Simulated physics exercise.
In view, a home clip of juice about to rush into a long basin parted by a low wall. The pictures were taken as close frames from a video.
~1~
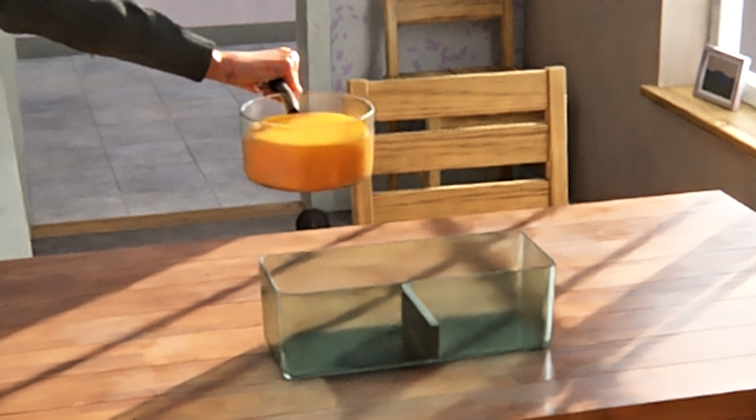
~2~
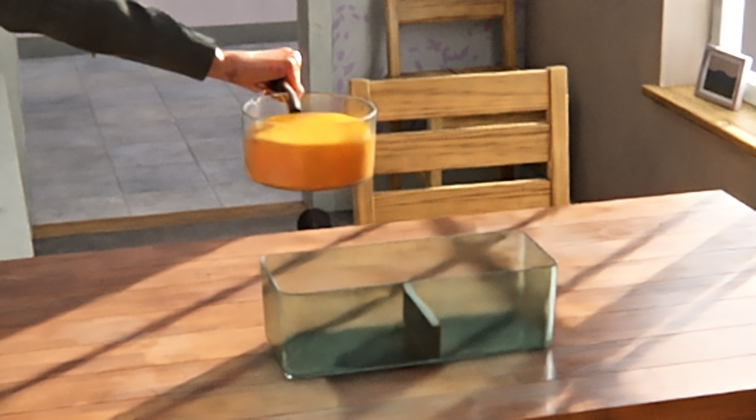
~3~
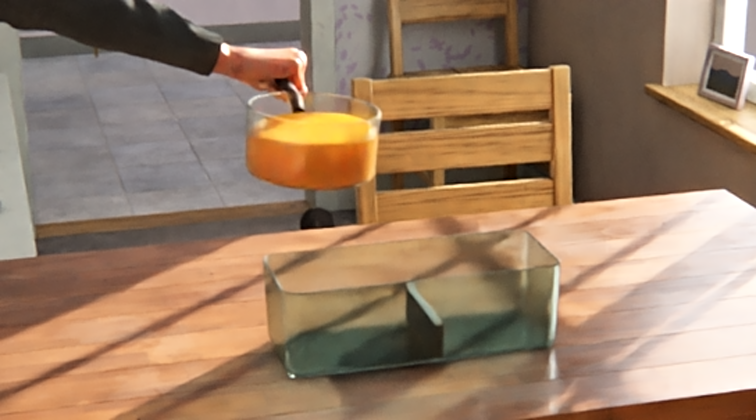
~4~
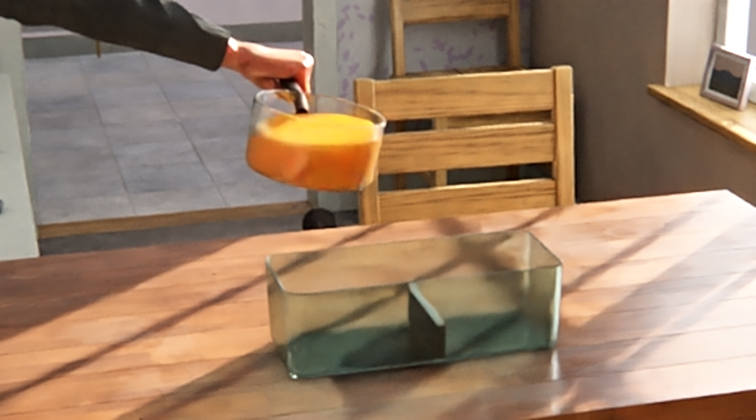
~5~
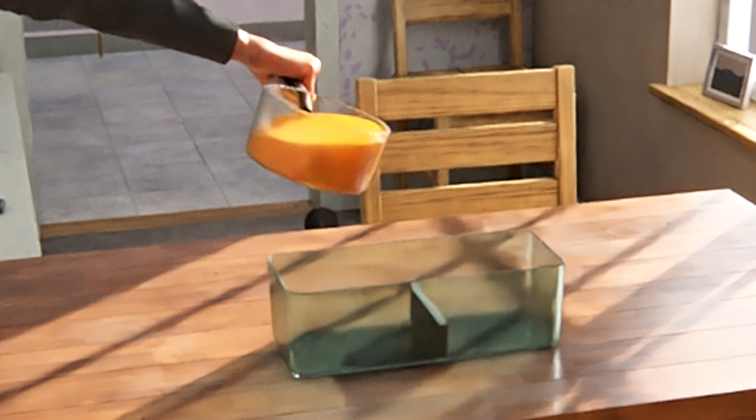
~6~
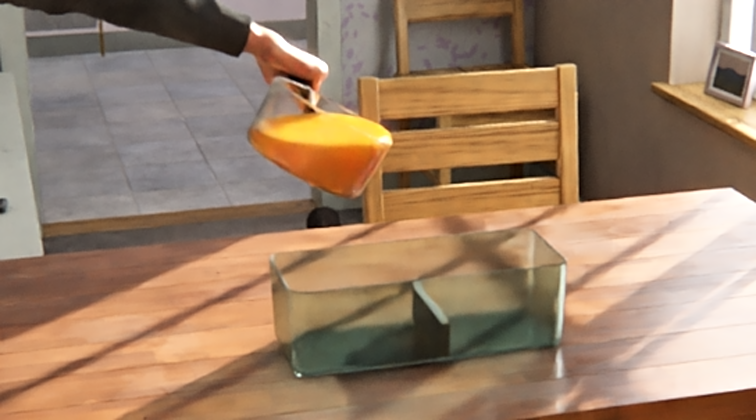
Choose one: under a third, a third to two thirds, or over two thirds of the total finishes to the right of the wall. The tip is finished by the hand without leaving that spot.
A third to two thirds finishes to the right of the wall.
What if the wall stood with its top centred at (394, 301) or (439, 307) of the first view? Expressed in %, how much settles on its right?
Try 1: About 70 percent; try 2: About 20 percent.
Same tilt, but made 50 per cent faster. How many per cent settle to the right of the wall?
It comes to some 30 in a hundred.
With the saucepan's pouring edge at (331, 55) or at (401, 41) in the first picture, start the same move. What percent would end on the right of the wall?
Near 10 per cent for the first start, near 80 per cent for the second.
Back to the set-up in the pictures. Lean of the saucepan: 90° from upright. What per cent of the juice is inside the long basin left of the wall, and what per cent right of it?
About 5 per cent left, 20 per cent right.
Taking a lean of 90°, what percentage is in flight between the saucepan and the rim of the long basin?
That works out near 45 percent.
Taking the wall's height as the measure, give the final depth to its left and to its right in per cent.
Left 50 %, right 50 %.
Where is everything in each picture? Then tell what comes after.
In the first picture, it leans 0°; its right rim is at (371, 105); the juice meets the walls at (244, 133) and (368, 124); the long basin's rim runs from (268, 277) to (539, 248); the wall's top is at (420, 306).
In the second picture, it leans 1°; its right rim is at (373, 107); the juice meets the walls at (246, 133) and (369, 124).
In the third picture, it leans 5°; its right rim is at (377, 110); the juice meets the walls at (249, 131) and (373, 124).
In the fourth picture, it leans 12°; its right rim is at (382, 119); the juice meets the walls at (252, 132) and (377, 126).
In the fifth picture, it leans 21°; its right rim is at (386, 128); the juice meets the walls at (253, 132) and (382, 127).
In the sixth picture, it leans 31°; its right rim is at (388, 140); the juice meets the walls at (251, 129) and (386, 132); 1 per cent is over the edge.
A moment on, the saucepan is tipped on its side and 33 per cent is still to pour, 4 is left of the wall and 18 right of it.
Next, the saucepan is tipped right over and 7 per cent is still to pour, 40 is left of the wall and 44 right of it.
Then the saucepan is tipped right over and 0 per cent is still to pour, 52 is left of the wall and 43 right of it.
Later the saucepan is tipped right over and 0 per cent is still to pour, 54 is left of the wall and 44 right of it.
In the end 54 per cent lies left of the wall, 44 right of it and 2 outside.
